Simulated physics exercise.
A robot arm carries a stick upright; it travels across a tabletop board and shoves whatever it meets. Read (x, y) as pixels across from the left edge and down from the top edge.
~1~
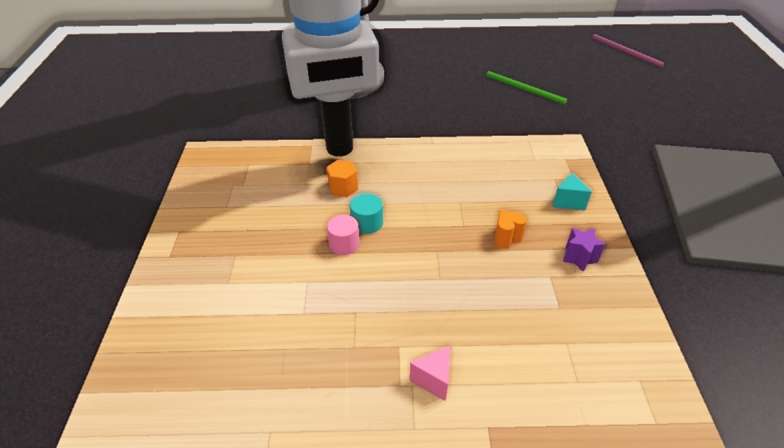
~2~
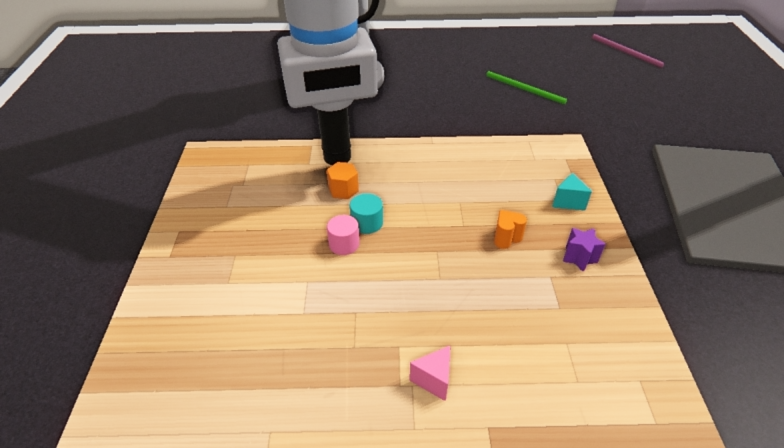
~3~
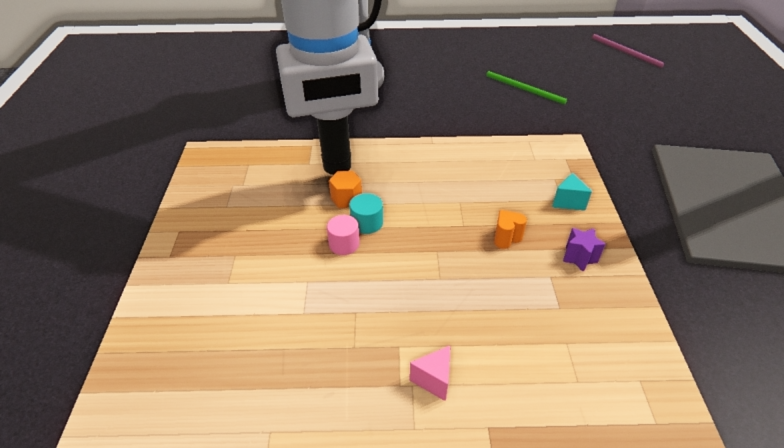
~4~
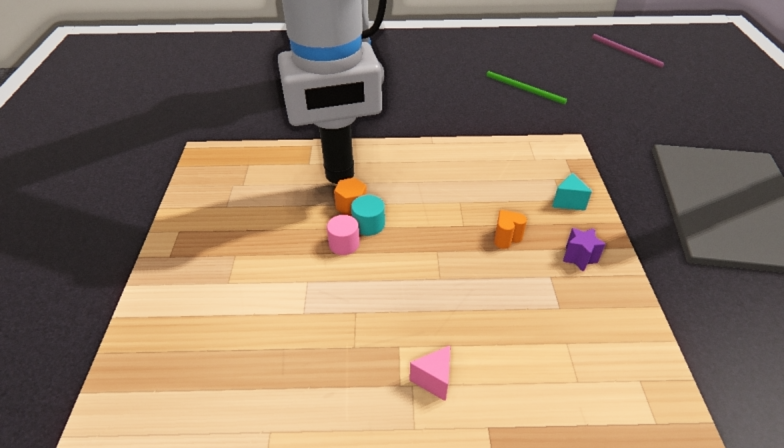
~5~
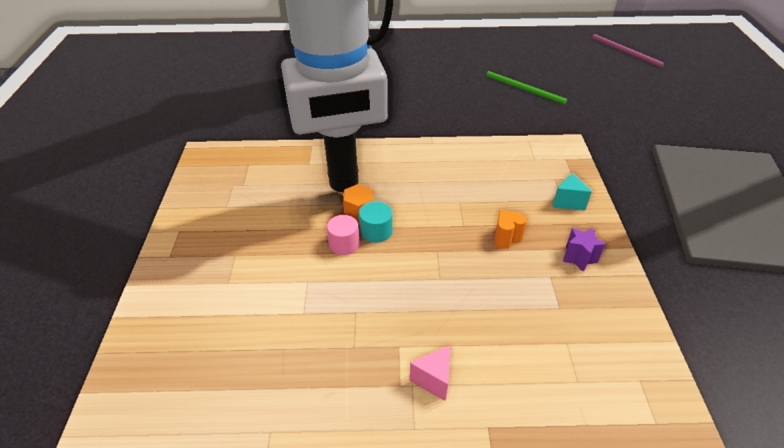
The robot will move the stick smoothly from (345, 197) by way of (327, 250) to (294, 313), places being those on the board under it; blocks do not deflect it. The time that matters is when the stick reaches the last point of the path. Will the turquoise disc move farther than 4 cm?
No - that is not the case.
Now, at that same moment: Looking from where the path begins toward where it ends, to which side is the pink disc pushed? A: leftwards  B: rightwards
That would be A.
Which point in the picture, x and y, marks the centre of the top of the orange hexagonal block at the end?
Top centre: (363, 211).
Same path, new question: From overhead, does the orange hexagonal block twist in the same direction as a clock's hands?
Short answer: No.
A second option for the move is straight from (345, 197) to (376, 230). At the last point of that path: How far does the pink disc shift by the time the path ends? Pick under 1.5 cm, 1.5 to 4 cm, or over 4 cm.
It will fall in the lowest band, under 1.5 cm.
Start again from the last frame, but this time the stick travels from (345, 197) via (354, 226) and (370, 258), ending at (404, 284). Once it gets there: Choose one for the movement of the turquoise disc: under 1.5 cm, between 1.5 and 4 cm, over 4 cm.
By the end of the path, it will have gone past 4 cm.
The first path, step by step. One third of the way, stick (332, 218); pink disc (343, 232); orange hexagonal block (363, 211), turned 45° anticlockwise; turquoise disc (393, 222).
Two thirds of the way, stick (316, 256); pink disc (348, 255); orange hexagonal block (363, 211), turned 50° anticlockwise; turquoise disc (393, 222).
At the end, stick (291, 300); pink disc (348, 255); orange hexagonal block (363, 211), turned 50° anticlockwise; turquoise disc (393, 222).
